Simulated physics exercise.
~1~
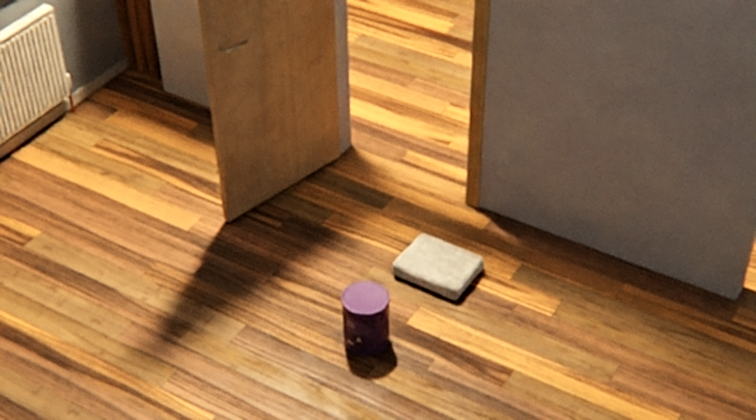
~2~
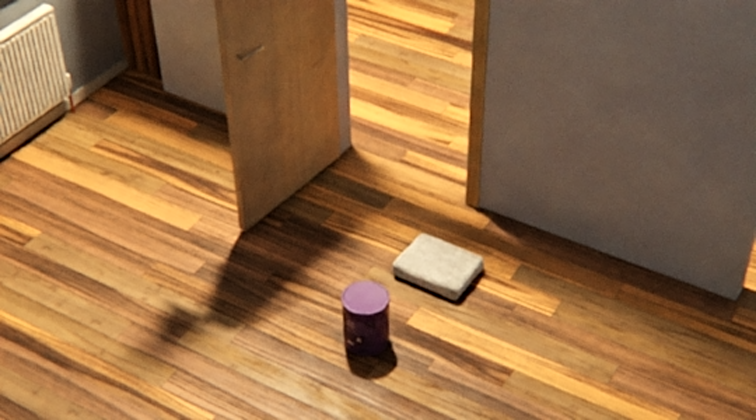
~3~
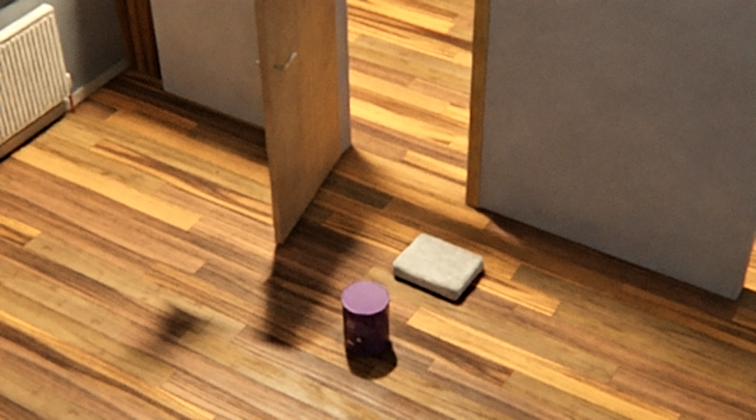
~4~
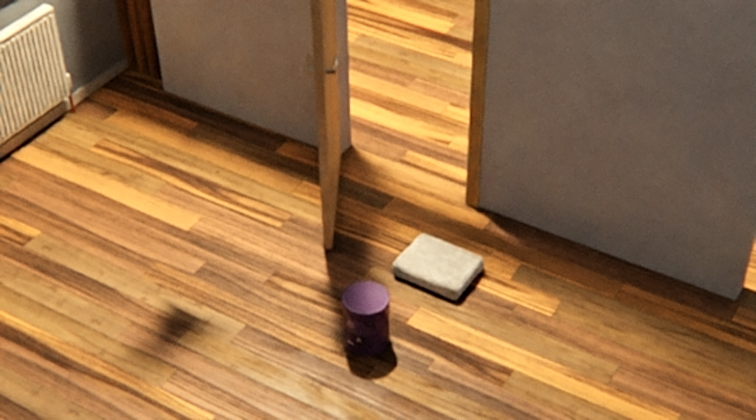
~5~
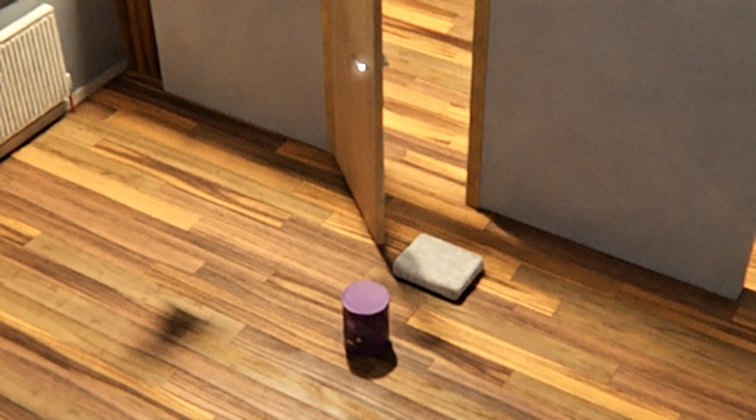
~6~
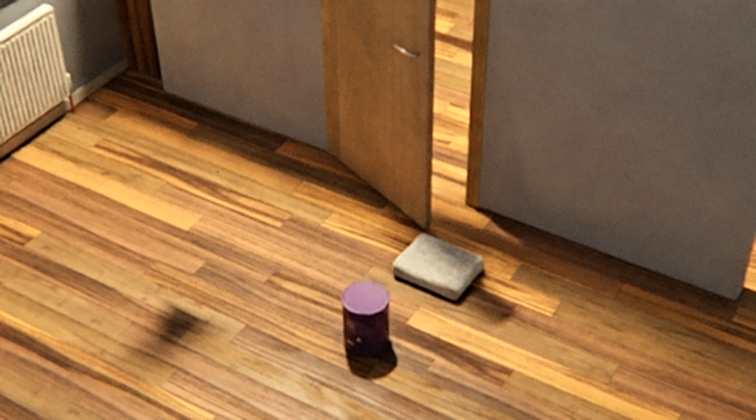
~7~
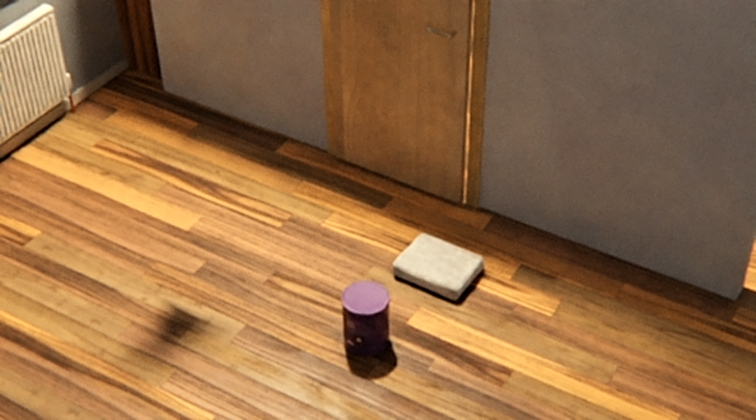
A wooden door swings shut past a white cushion and purple pail, which stay still.
